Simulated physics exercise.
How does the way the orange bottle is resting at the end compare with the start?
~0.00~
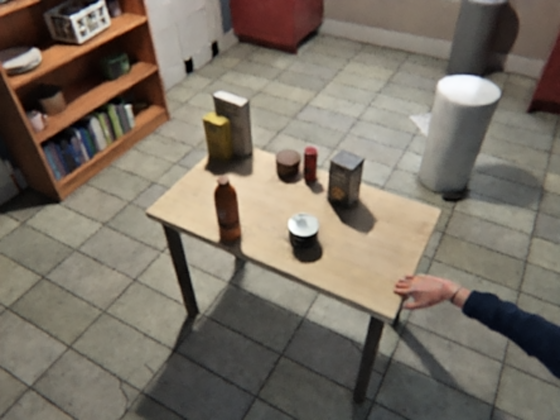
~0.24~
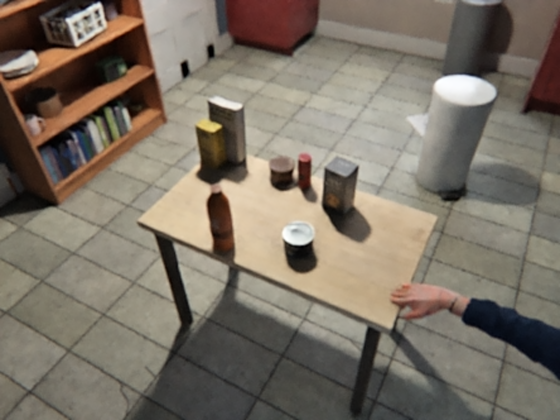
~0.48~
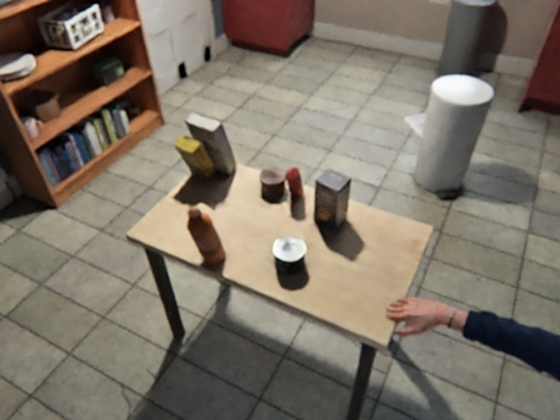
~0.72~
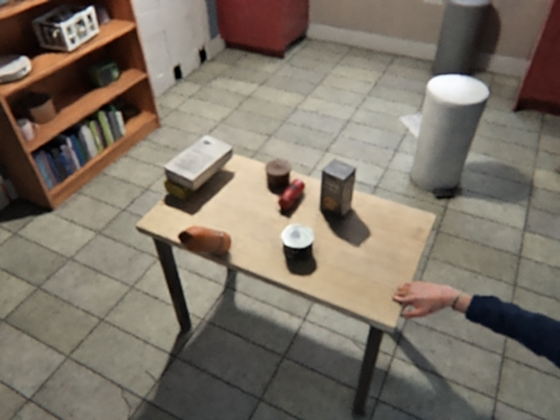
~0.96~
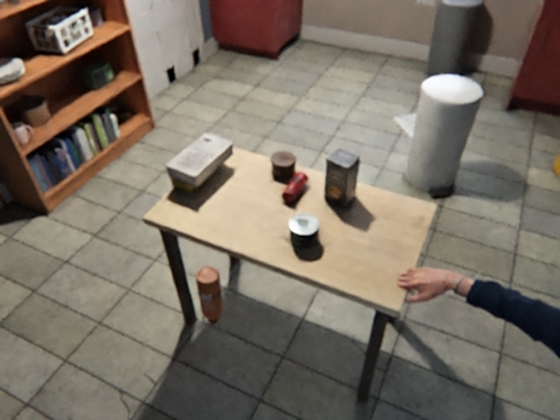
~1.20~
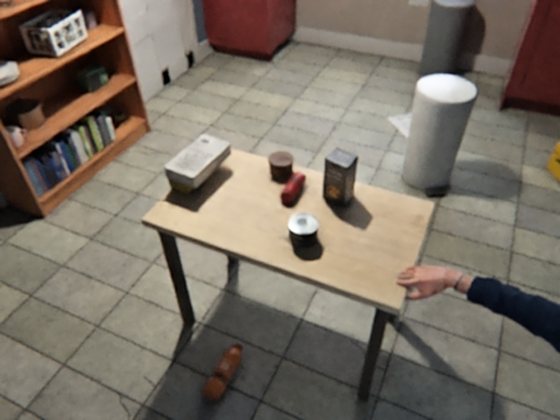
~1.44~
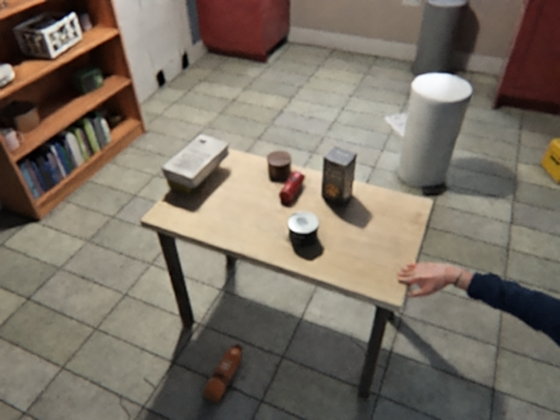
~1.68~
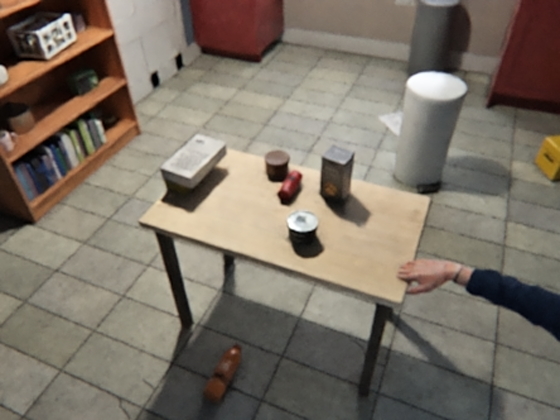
At the start the orange bottle stands upright on the table, and at the end it lies on its side on the floor.
